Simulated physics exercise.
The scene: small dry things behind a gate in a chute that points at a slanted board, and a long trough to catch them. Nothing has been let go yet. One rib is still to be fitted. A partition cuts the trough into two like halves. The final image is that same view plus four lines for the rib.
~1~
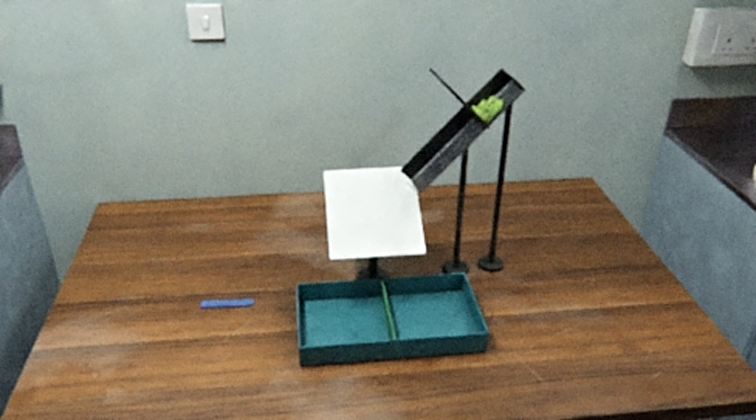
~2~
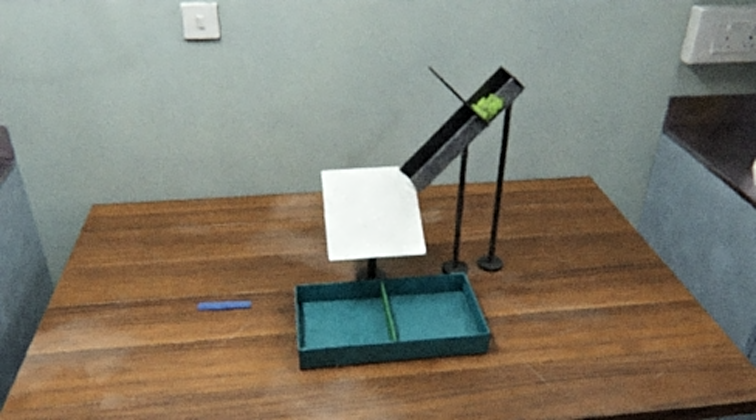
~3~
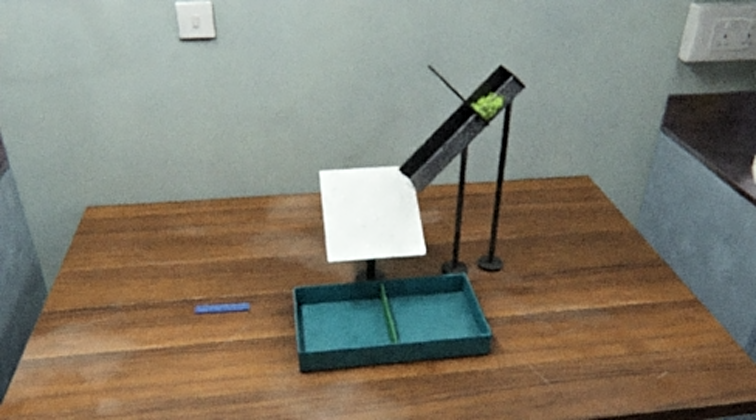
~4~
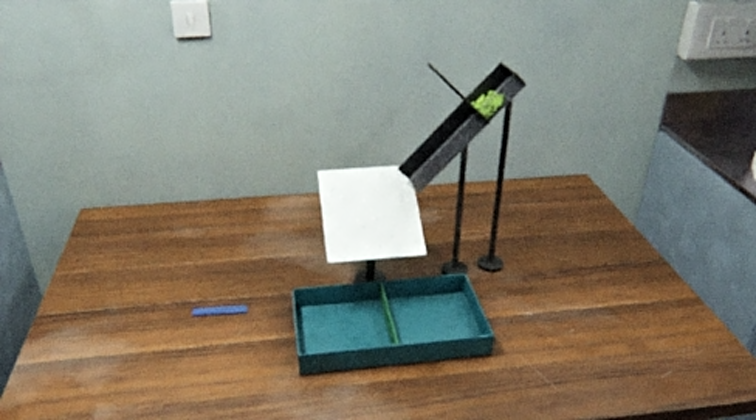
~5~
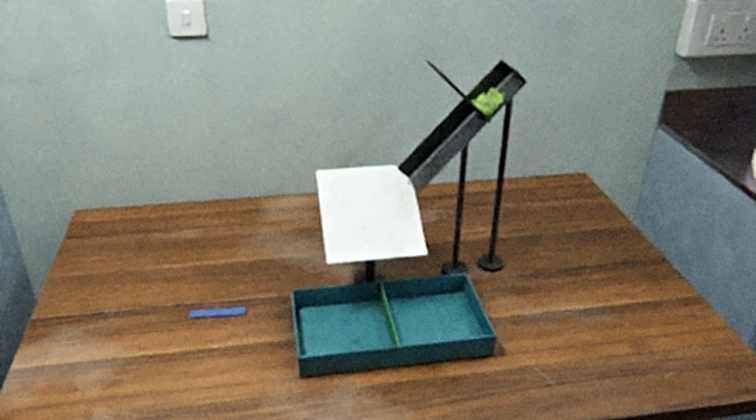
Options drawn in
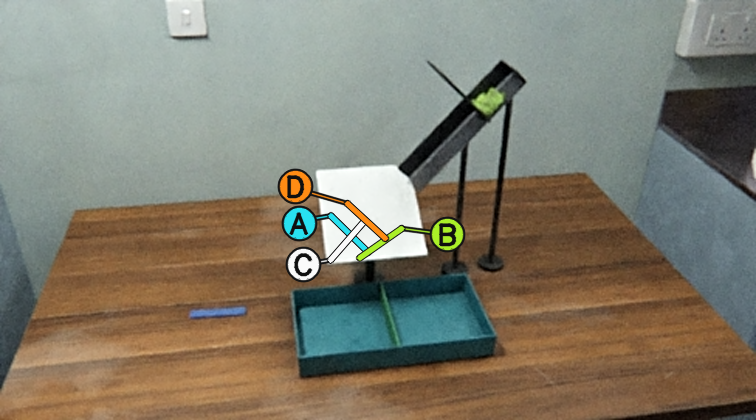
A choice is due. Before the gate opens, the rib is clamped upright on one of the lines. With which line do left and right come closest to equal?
It is A.
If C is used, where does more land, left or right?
More lands on the left.
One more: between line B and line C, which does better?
Line C.
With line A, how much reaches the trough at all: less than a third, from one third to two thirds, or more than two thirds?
More than two thirds.
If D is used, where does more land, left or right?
Right.
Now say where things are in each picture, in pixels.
Load behind the gate at (487, 108), dried peas; lip of the chute at (415, 187), sloping fairly steeply, in the first picture.
Middle of the board at (372, 211), tilted fairly steeply; middle of its low edge at (378, 257); of its high edge at (367, 168), in the second picture.
Front corners of the trough at (299, 352) and (491, 334); front end of its middle wall at (397, 343), in the third picture.
Middle of the load at (487, 103); lip at (413, 186), in the fourth picture.
Middle of the load at (487, 101); lip at (413, 185), in the fifth picture.
On the marked copy, line A from (330, 215) to (368, 252); line B from (401, 228) to (359, 257); line C from (364, 221) to (330, 260); line D from (347, 203) to (385, 238).
If A is chosen, of what is caught, about half in the left half, about half in the right.
If B is chosen, of what is caught, nearly all in the left half, a stray few in the right.
If C is chosen, of what is caught, most in the left half, about a quarter in the right.
If D is chosen, of what is caught, a small part in the left half, nearly all in the right.
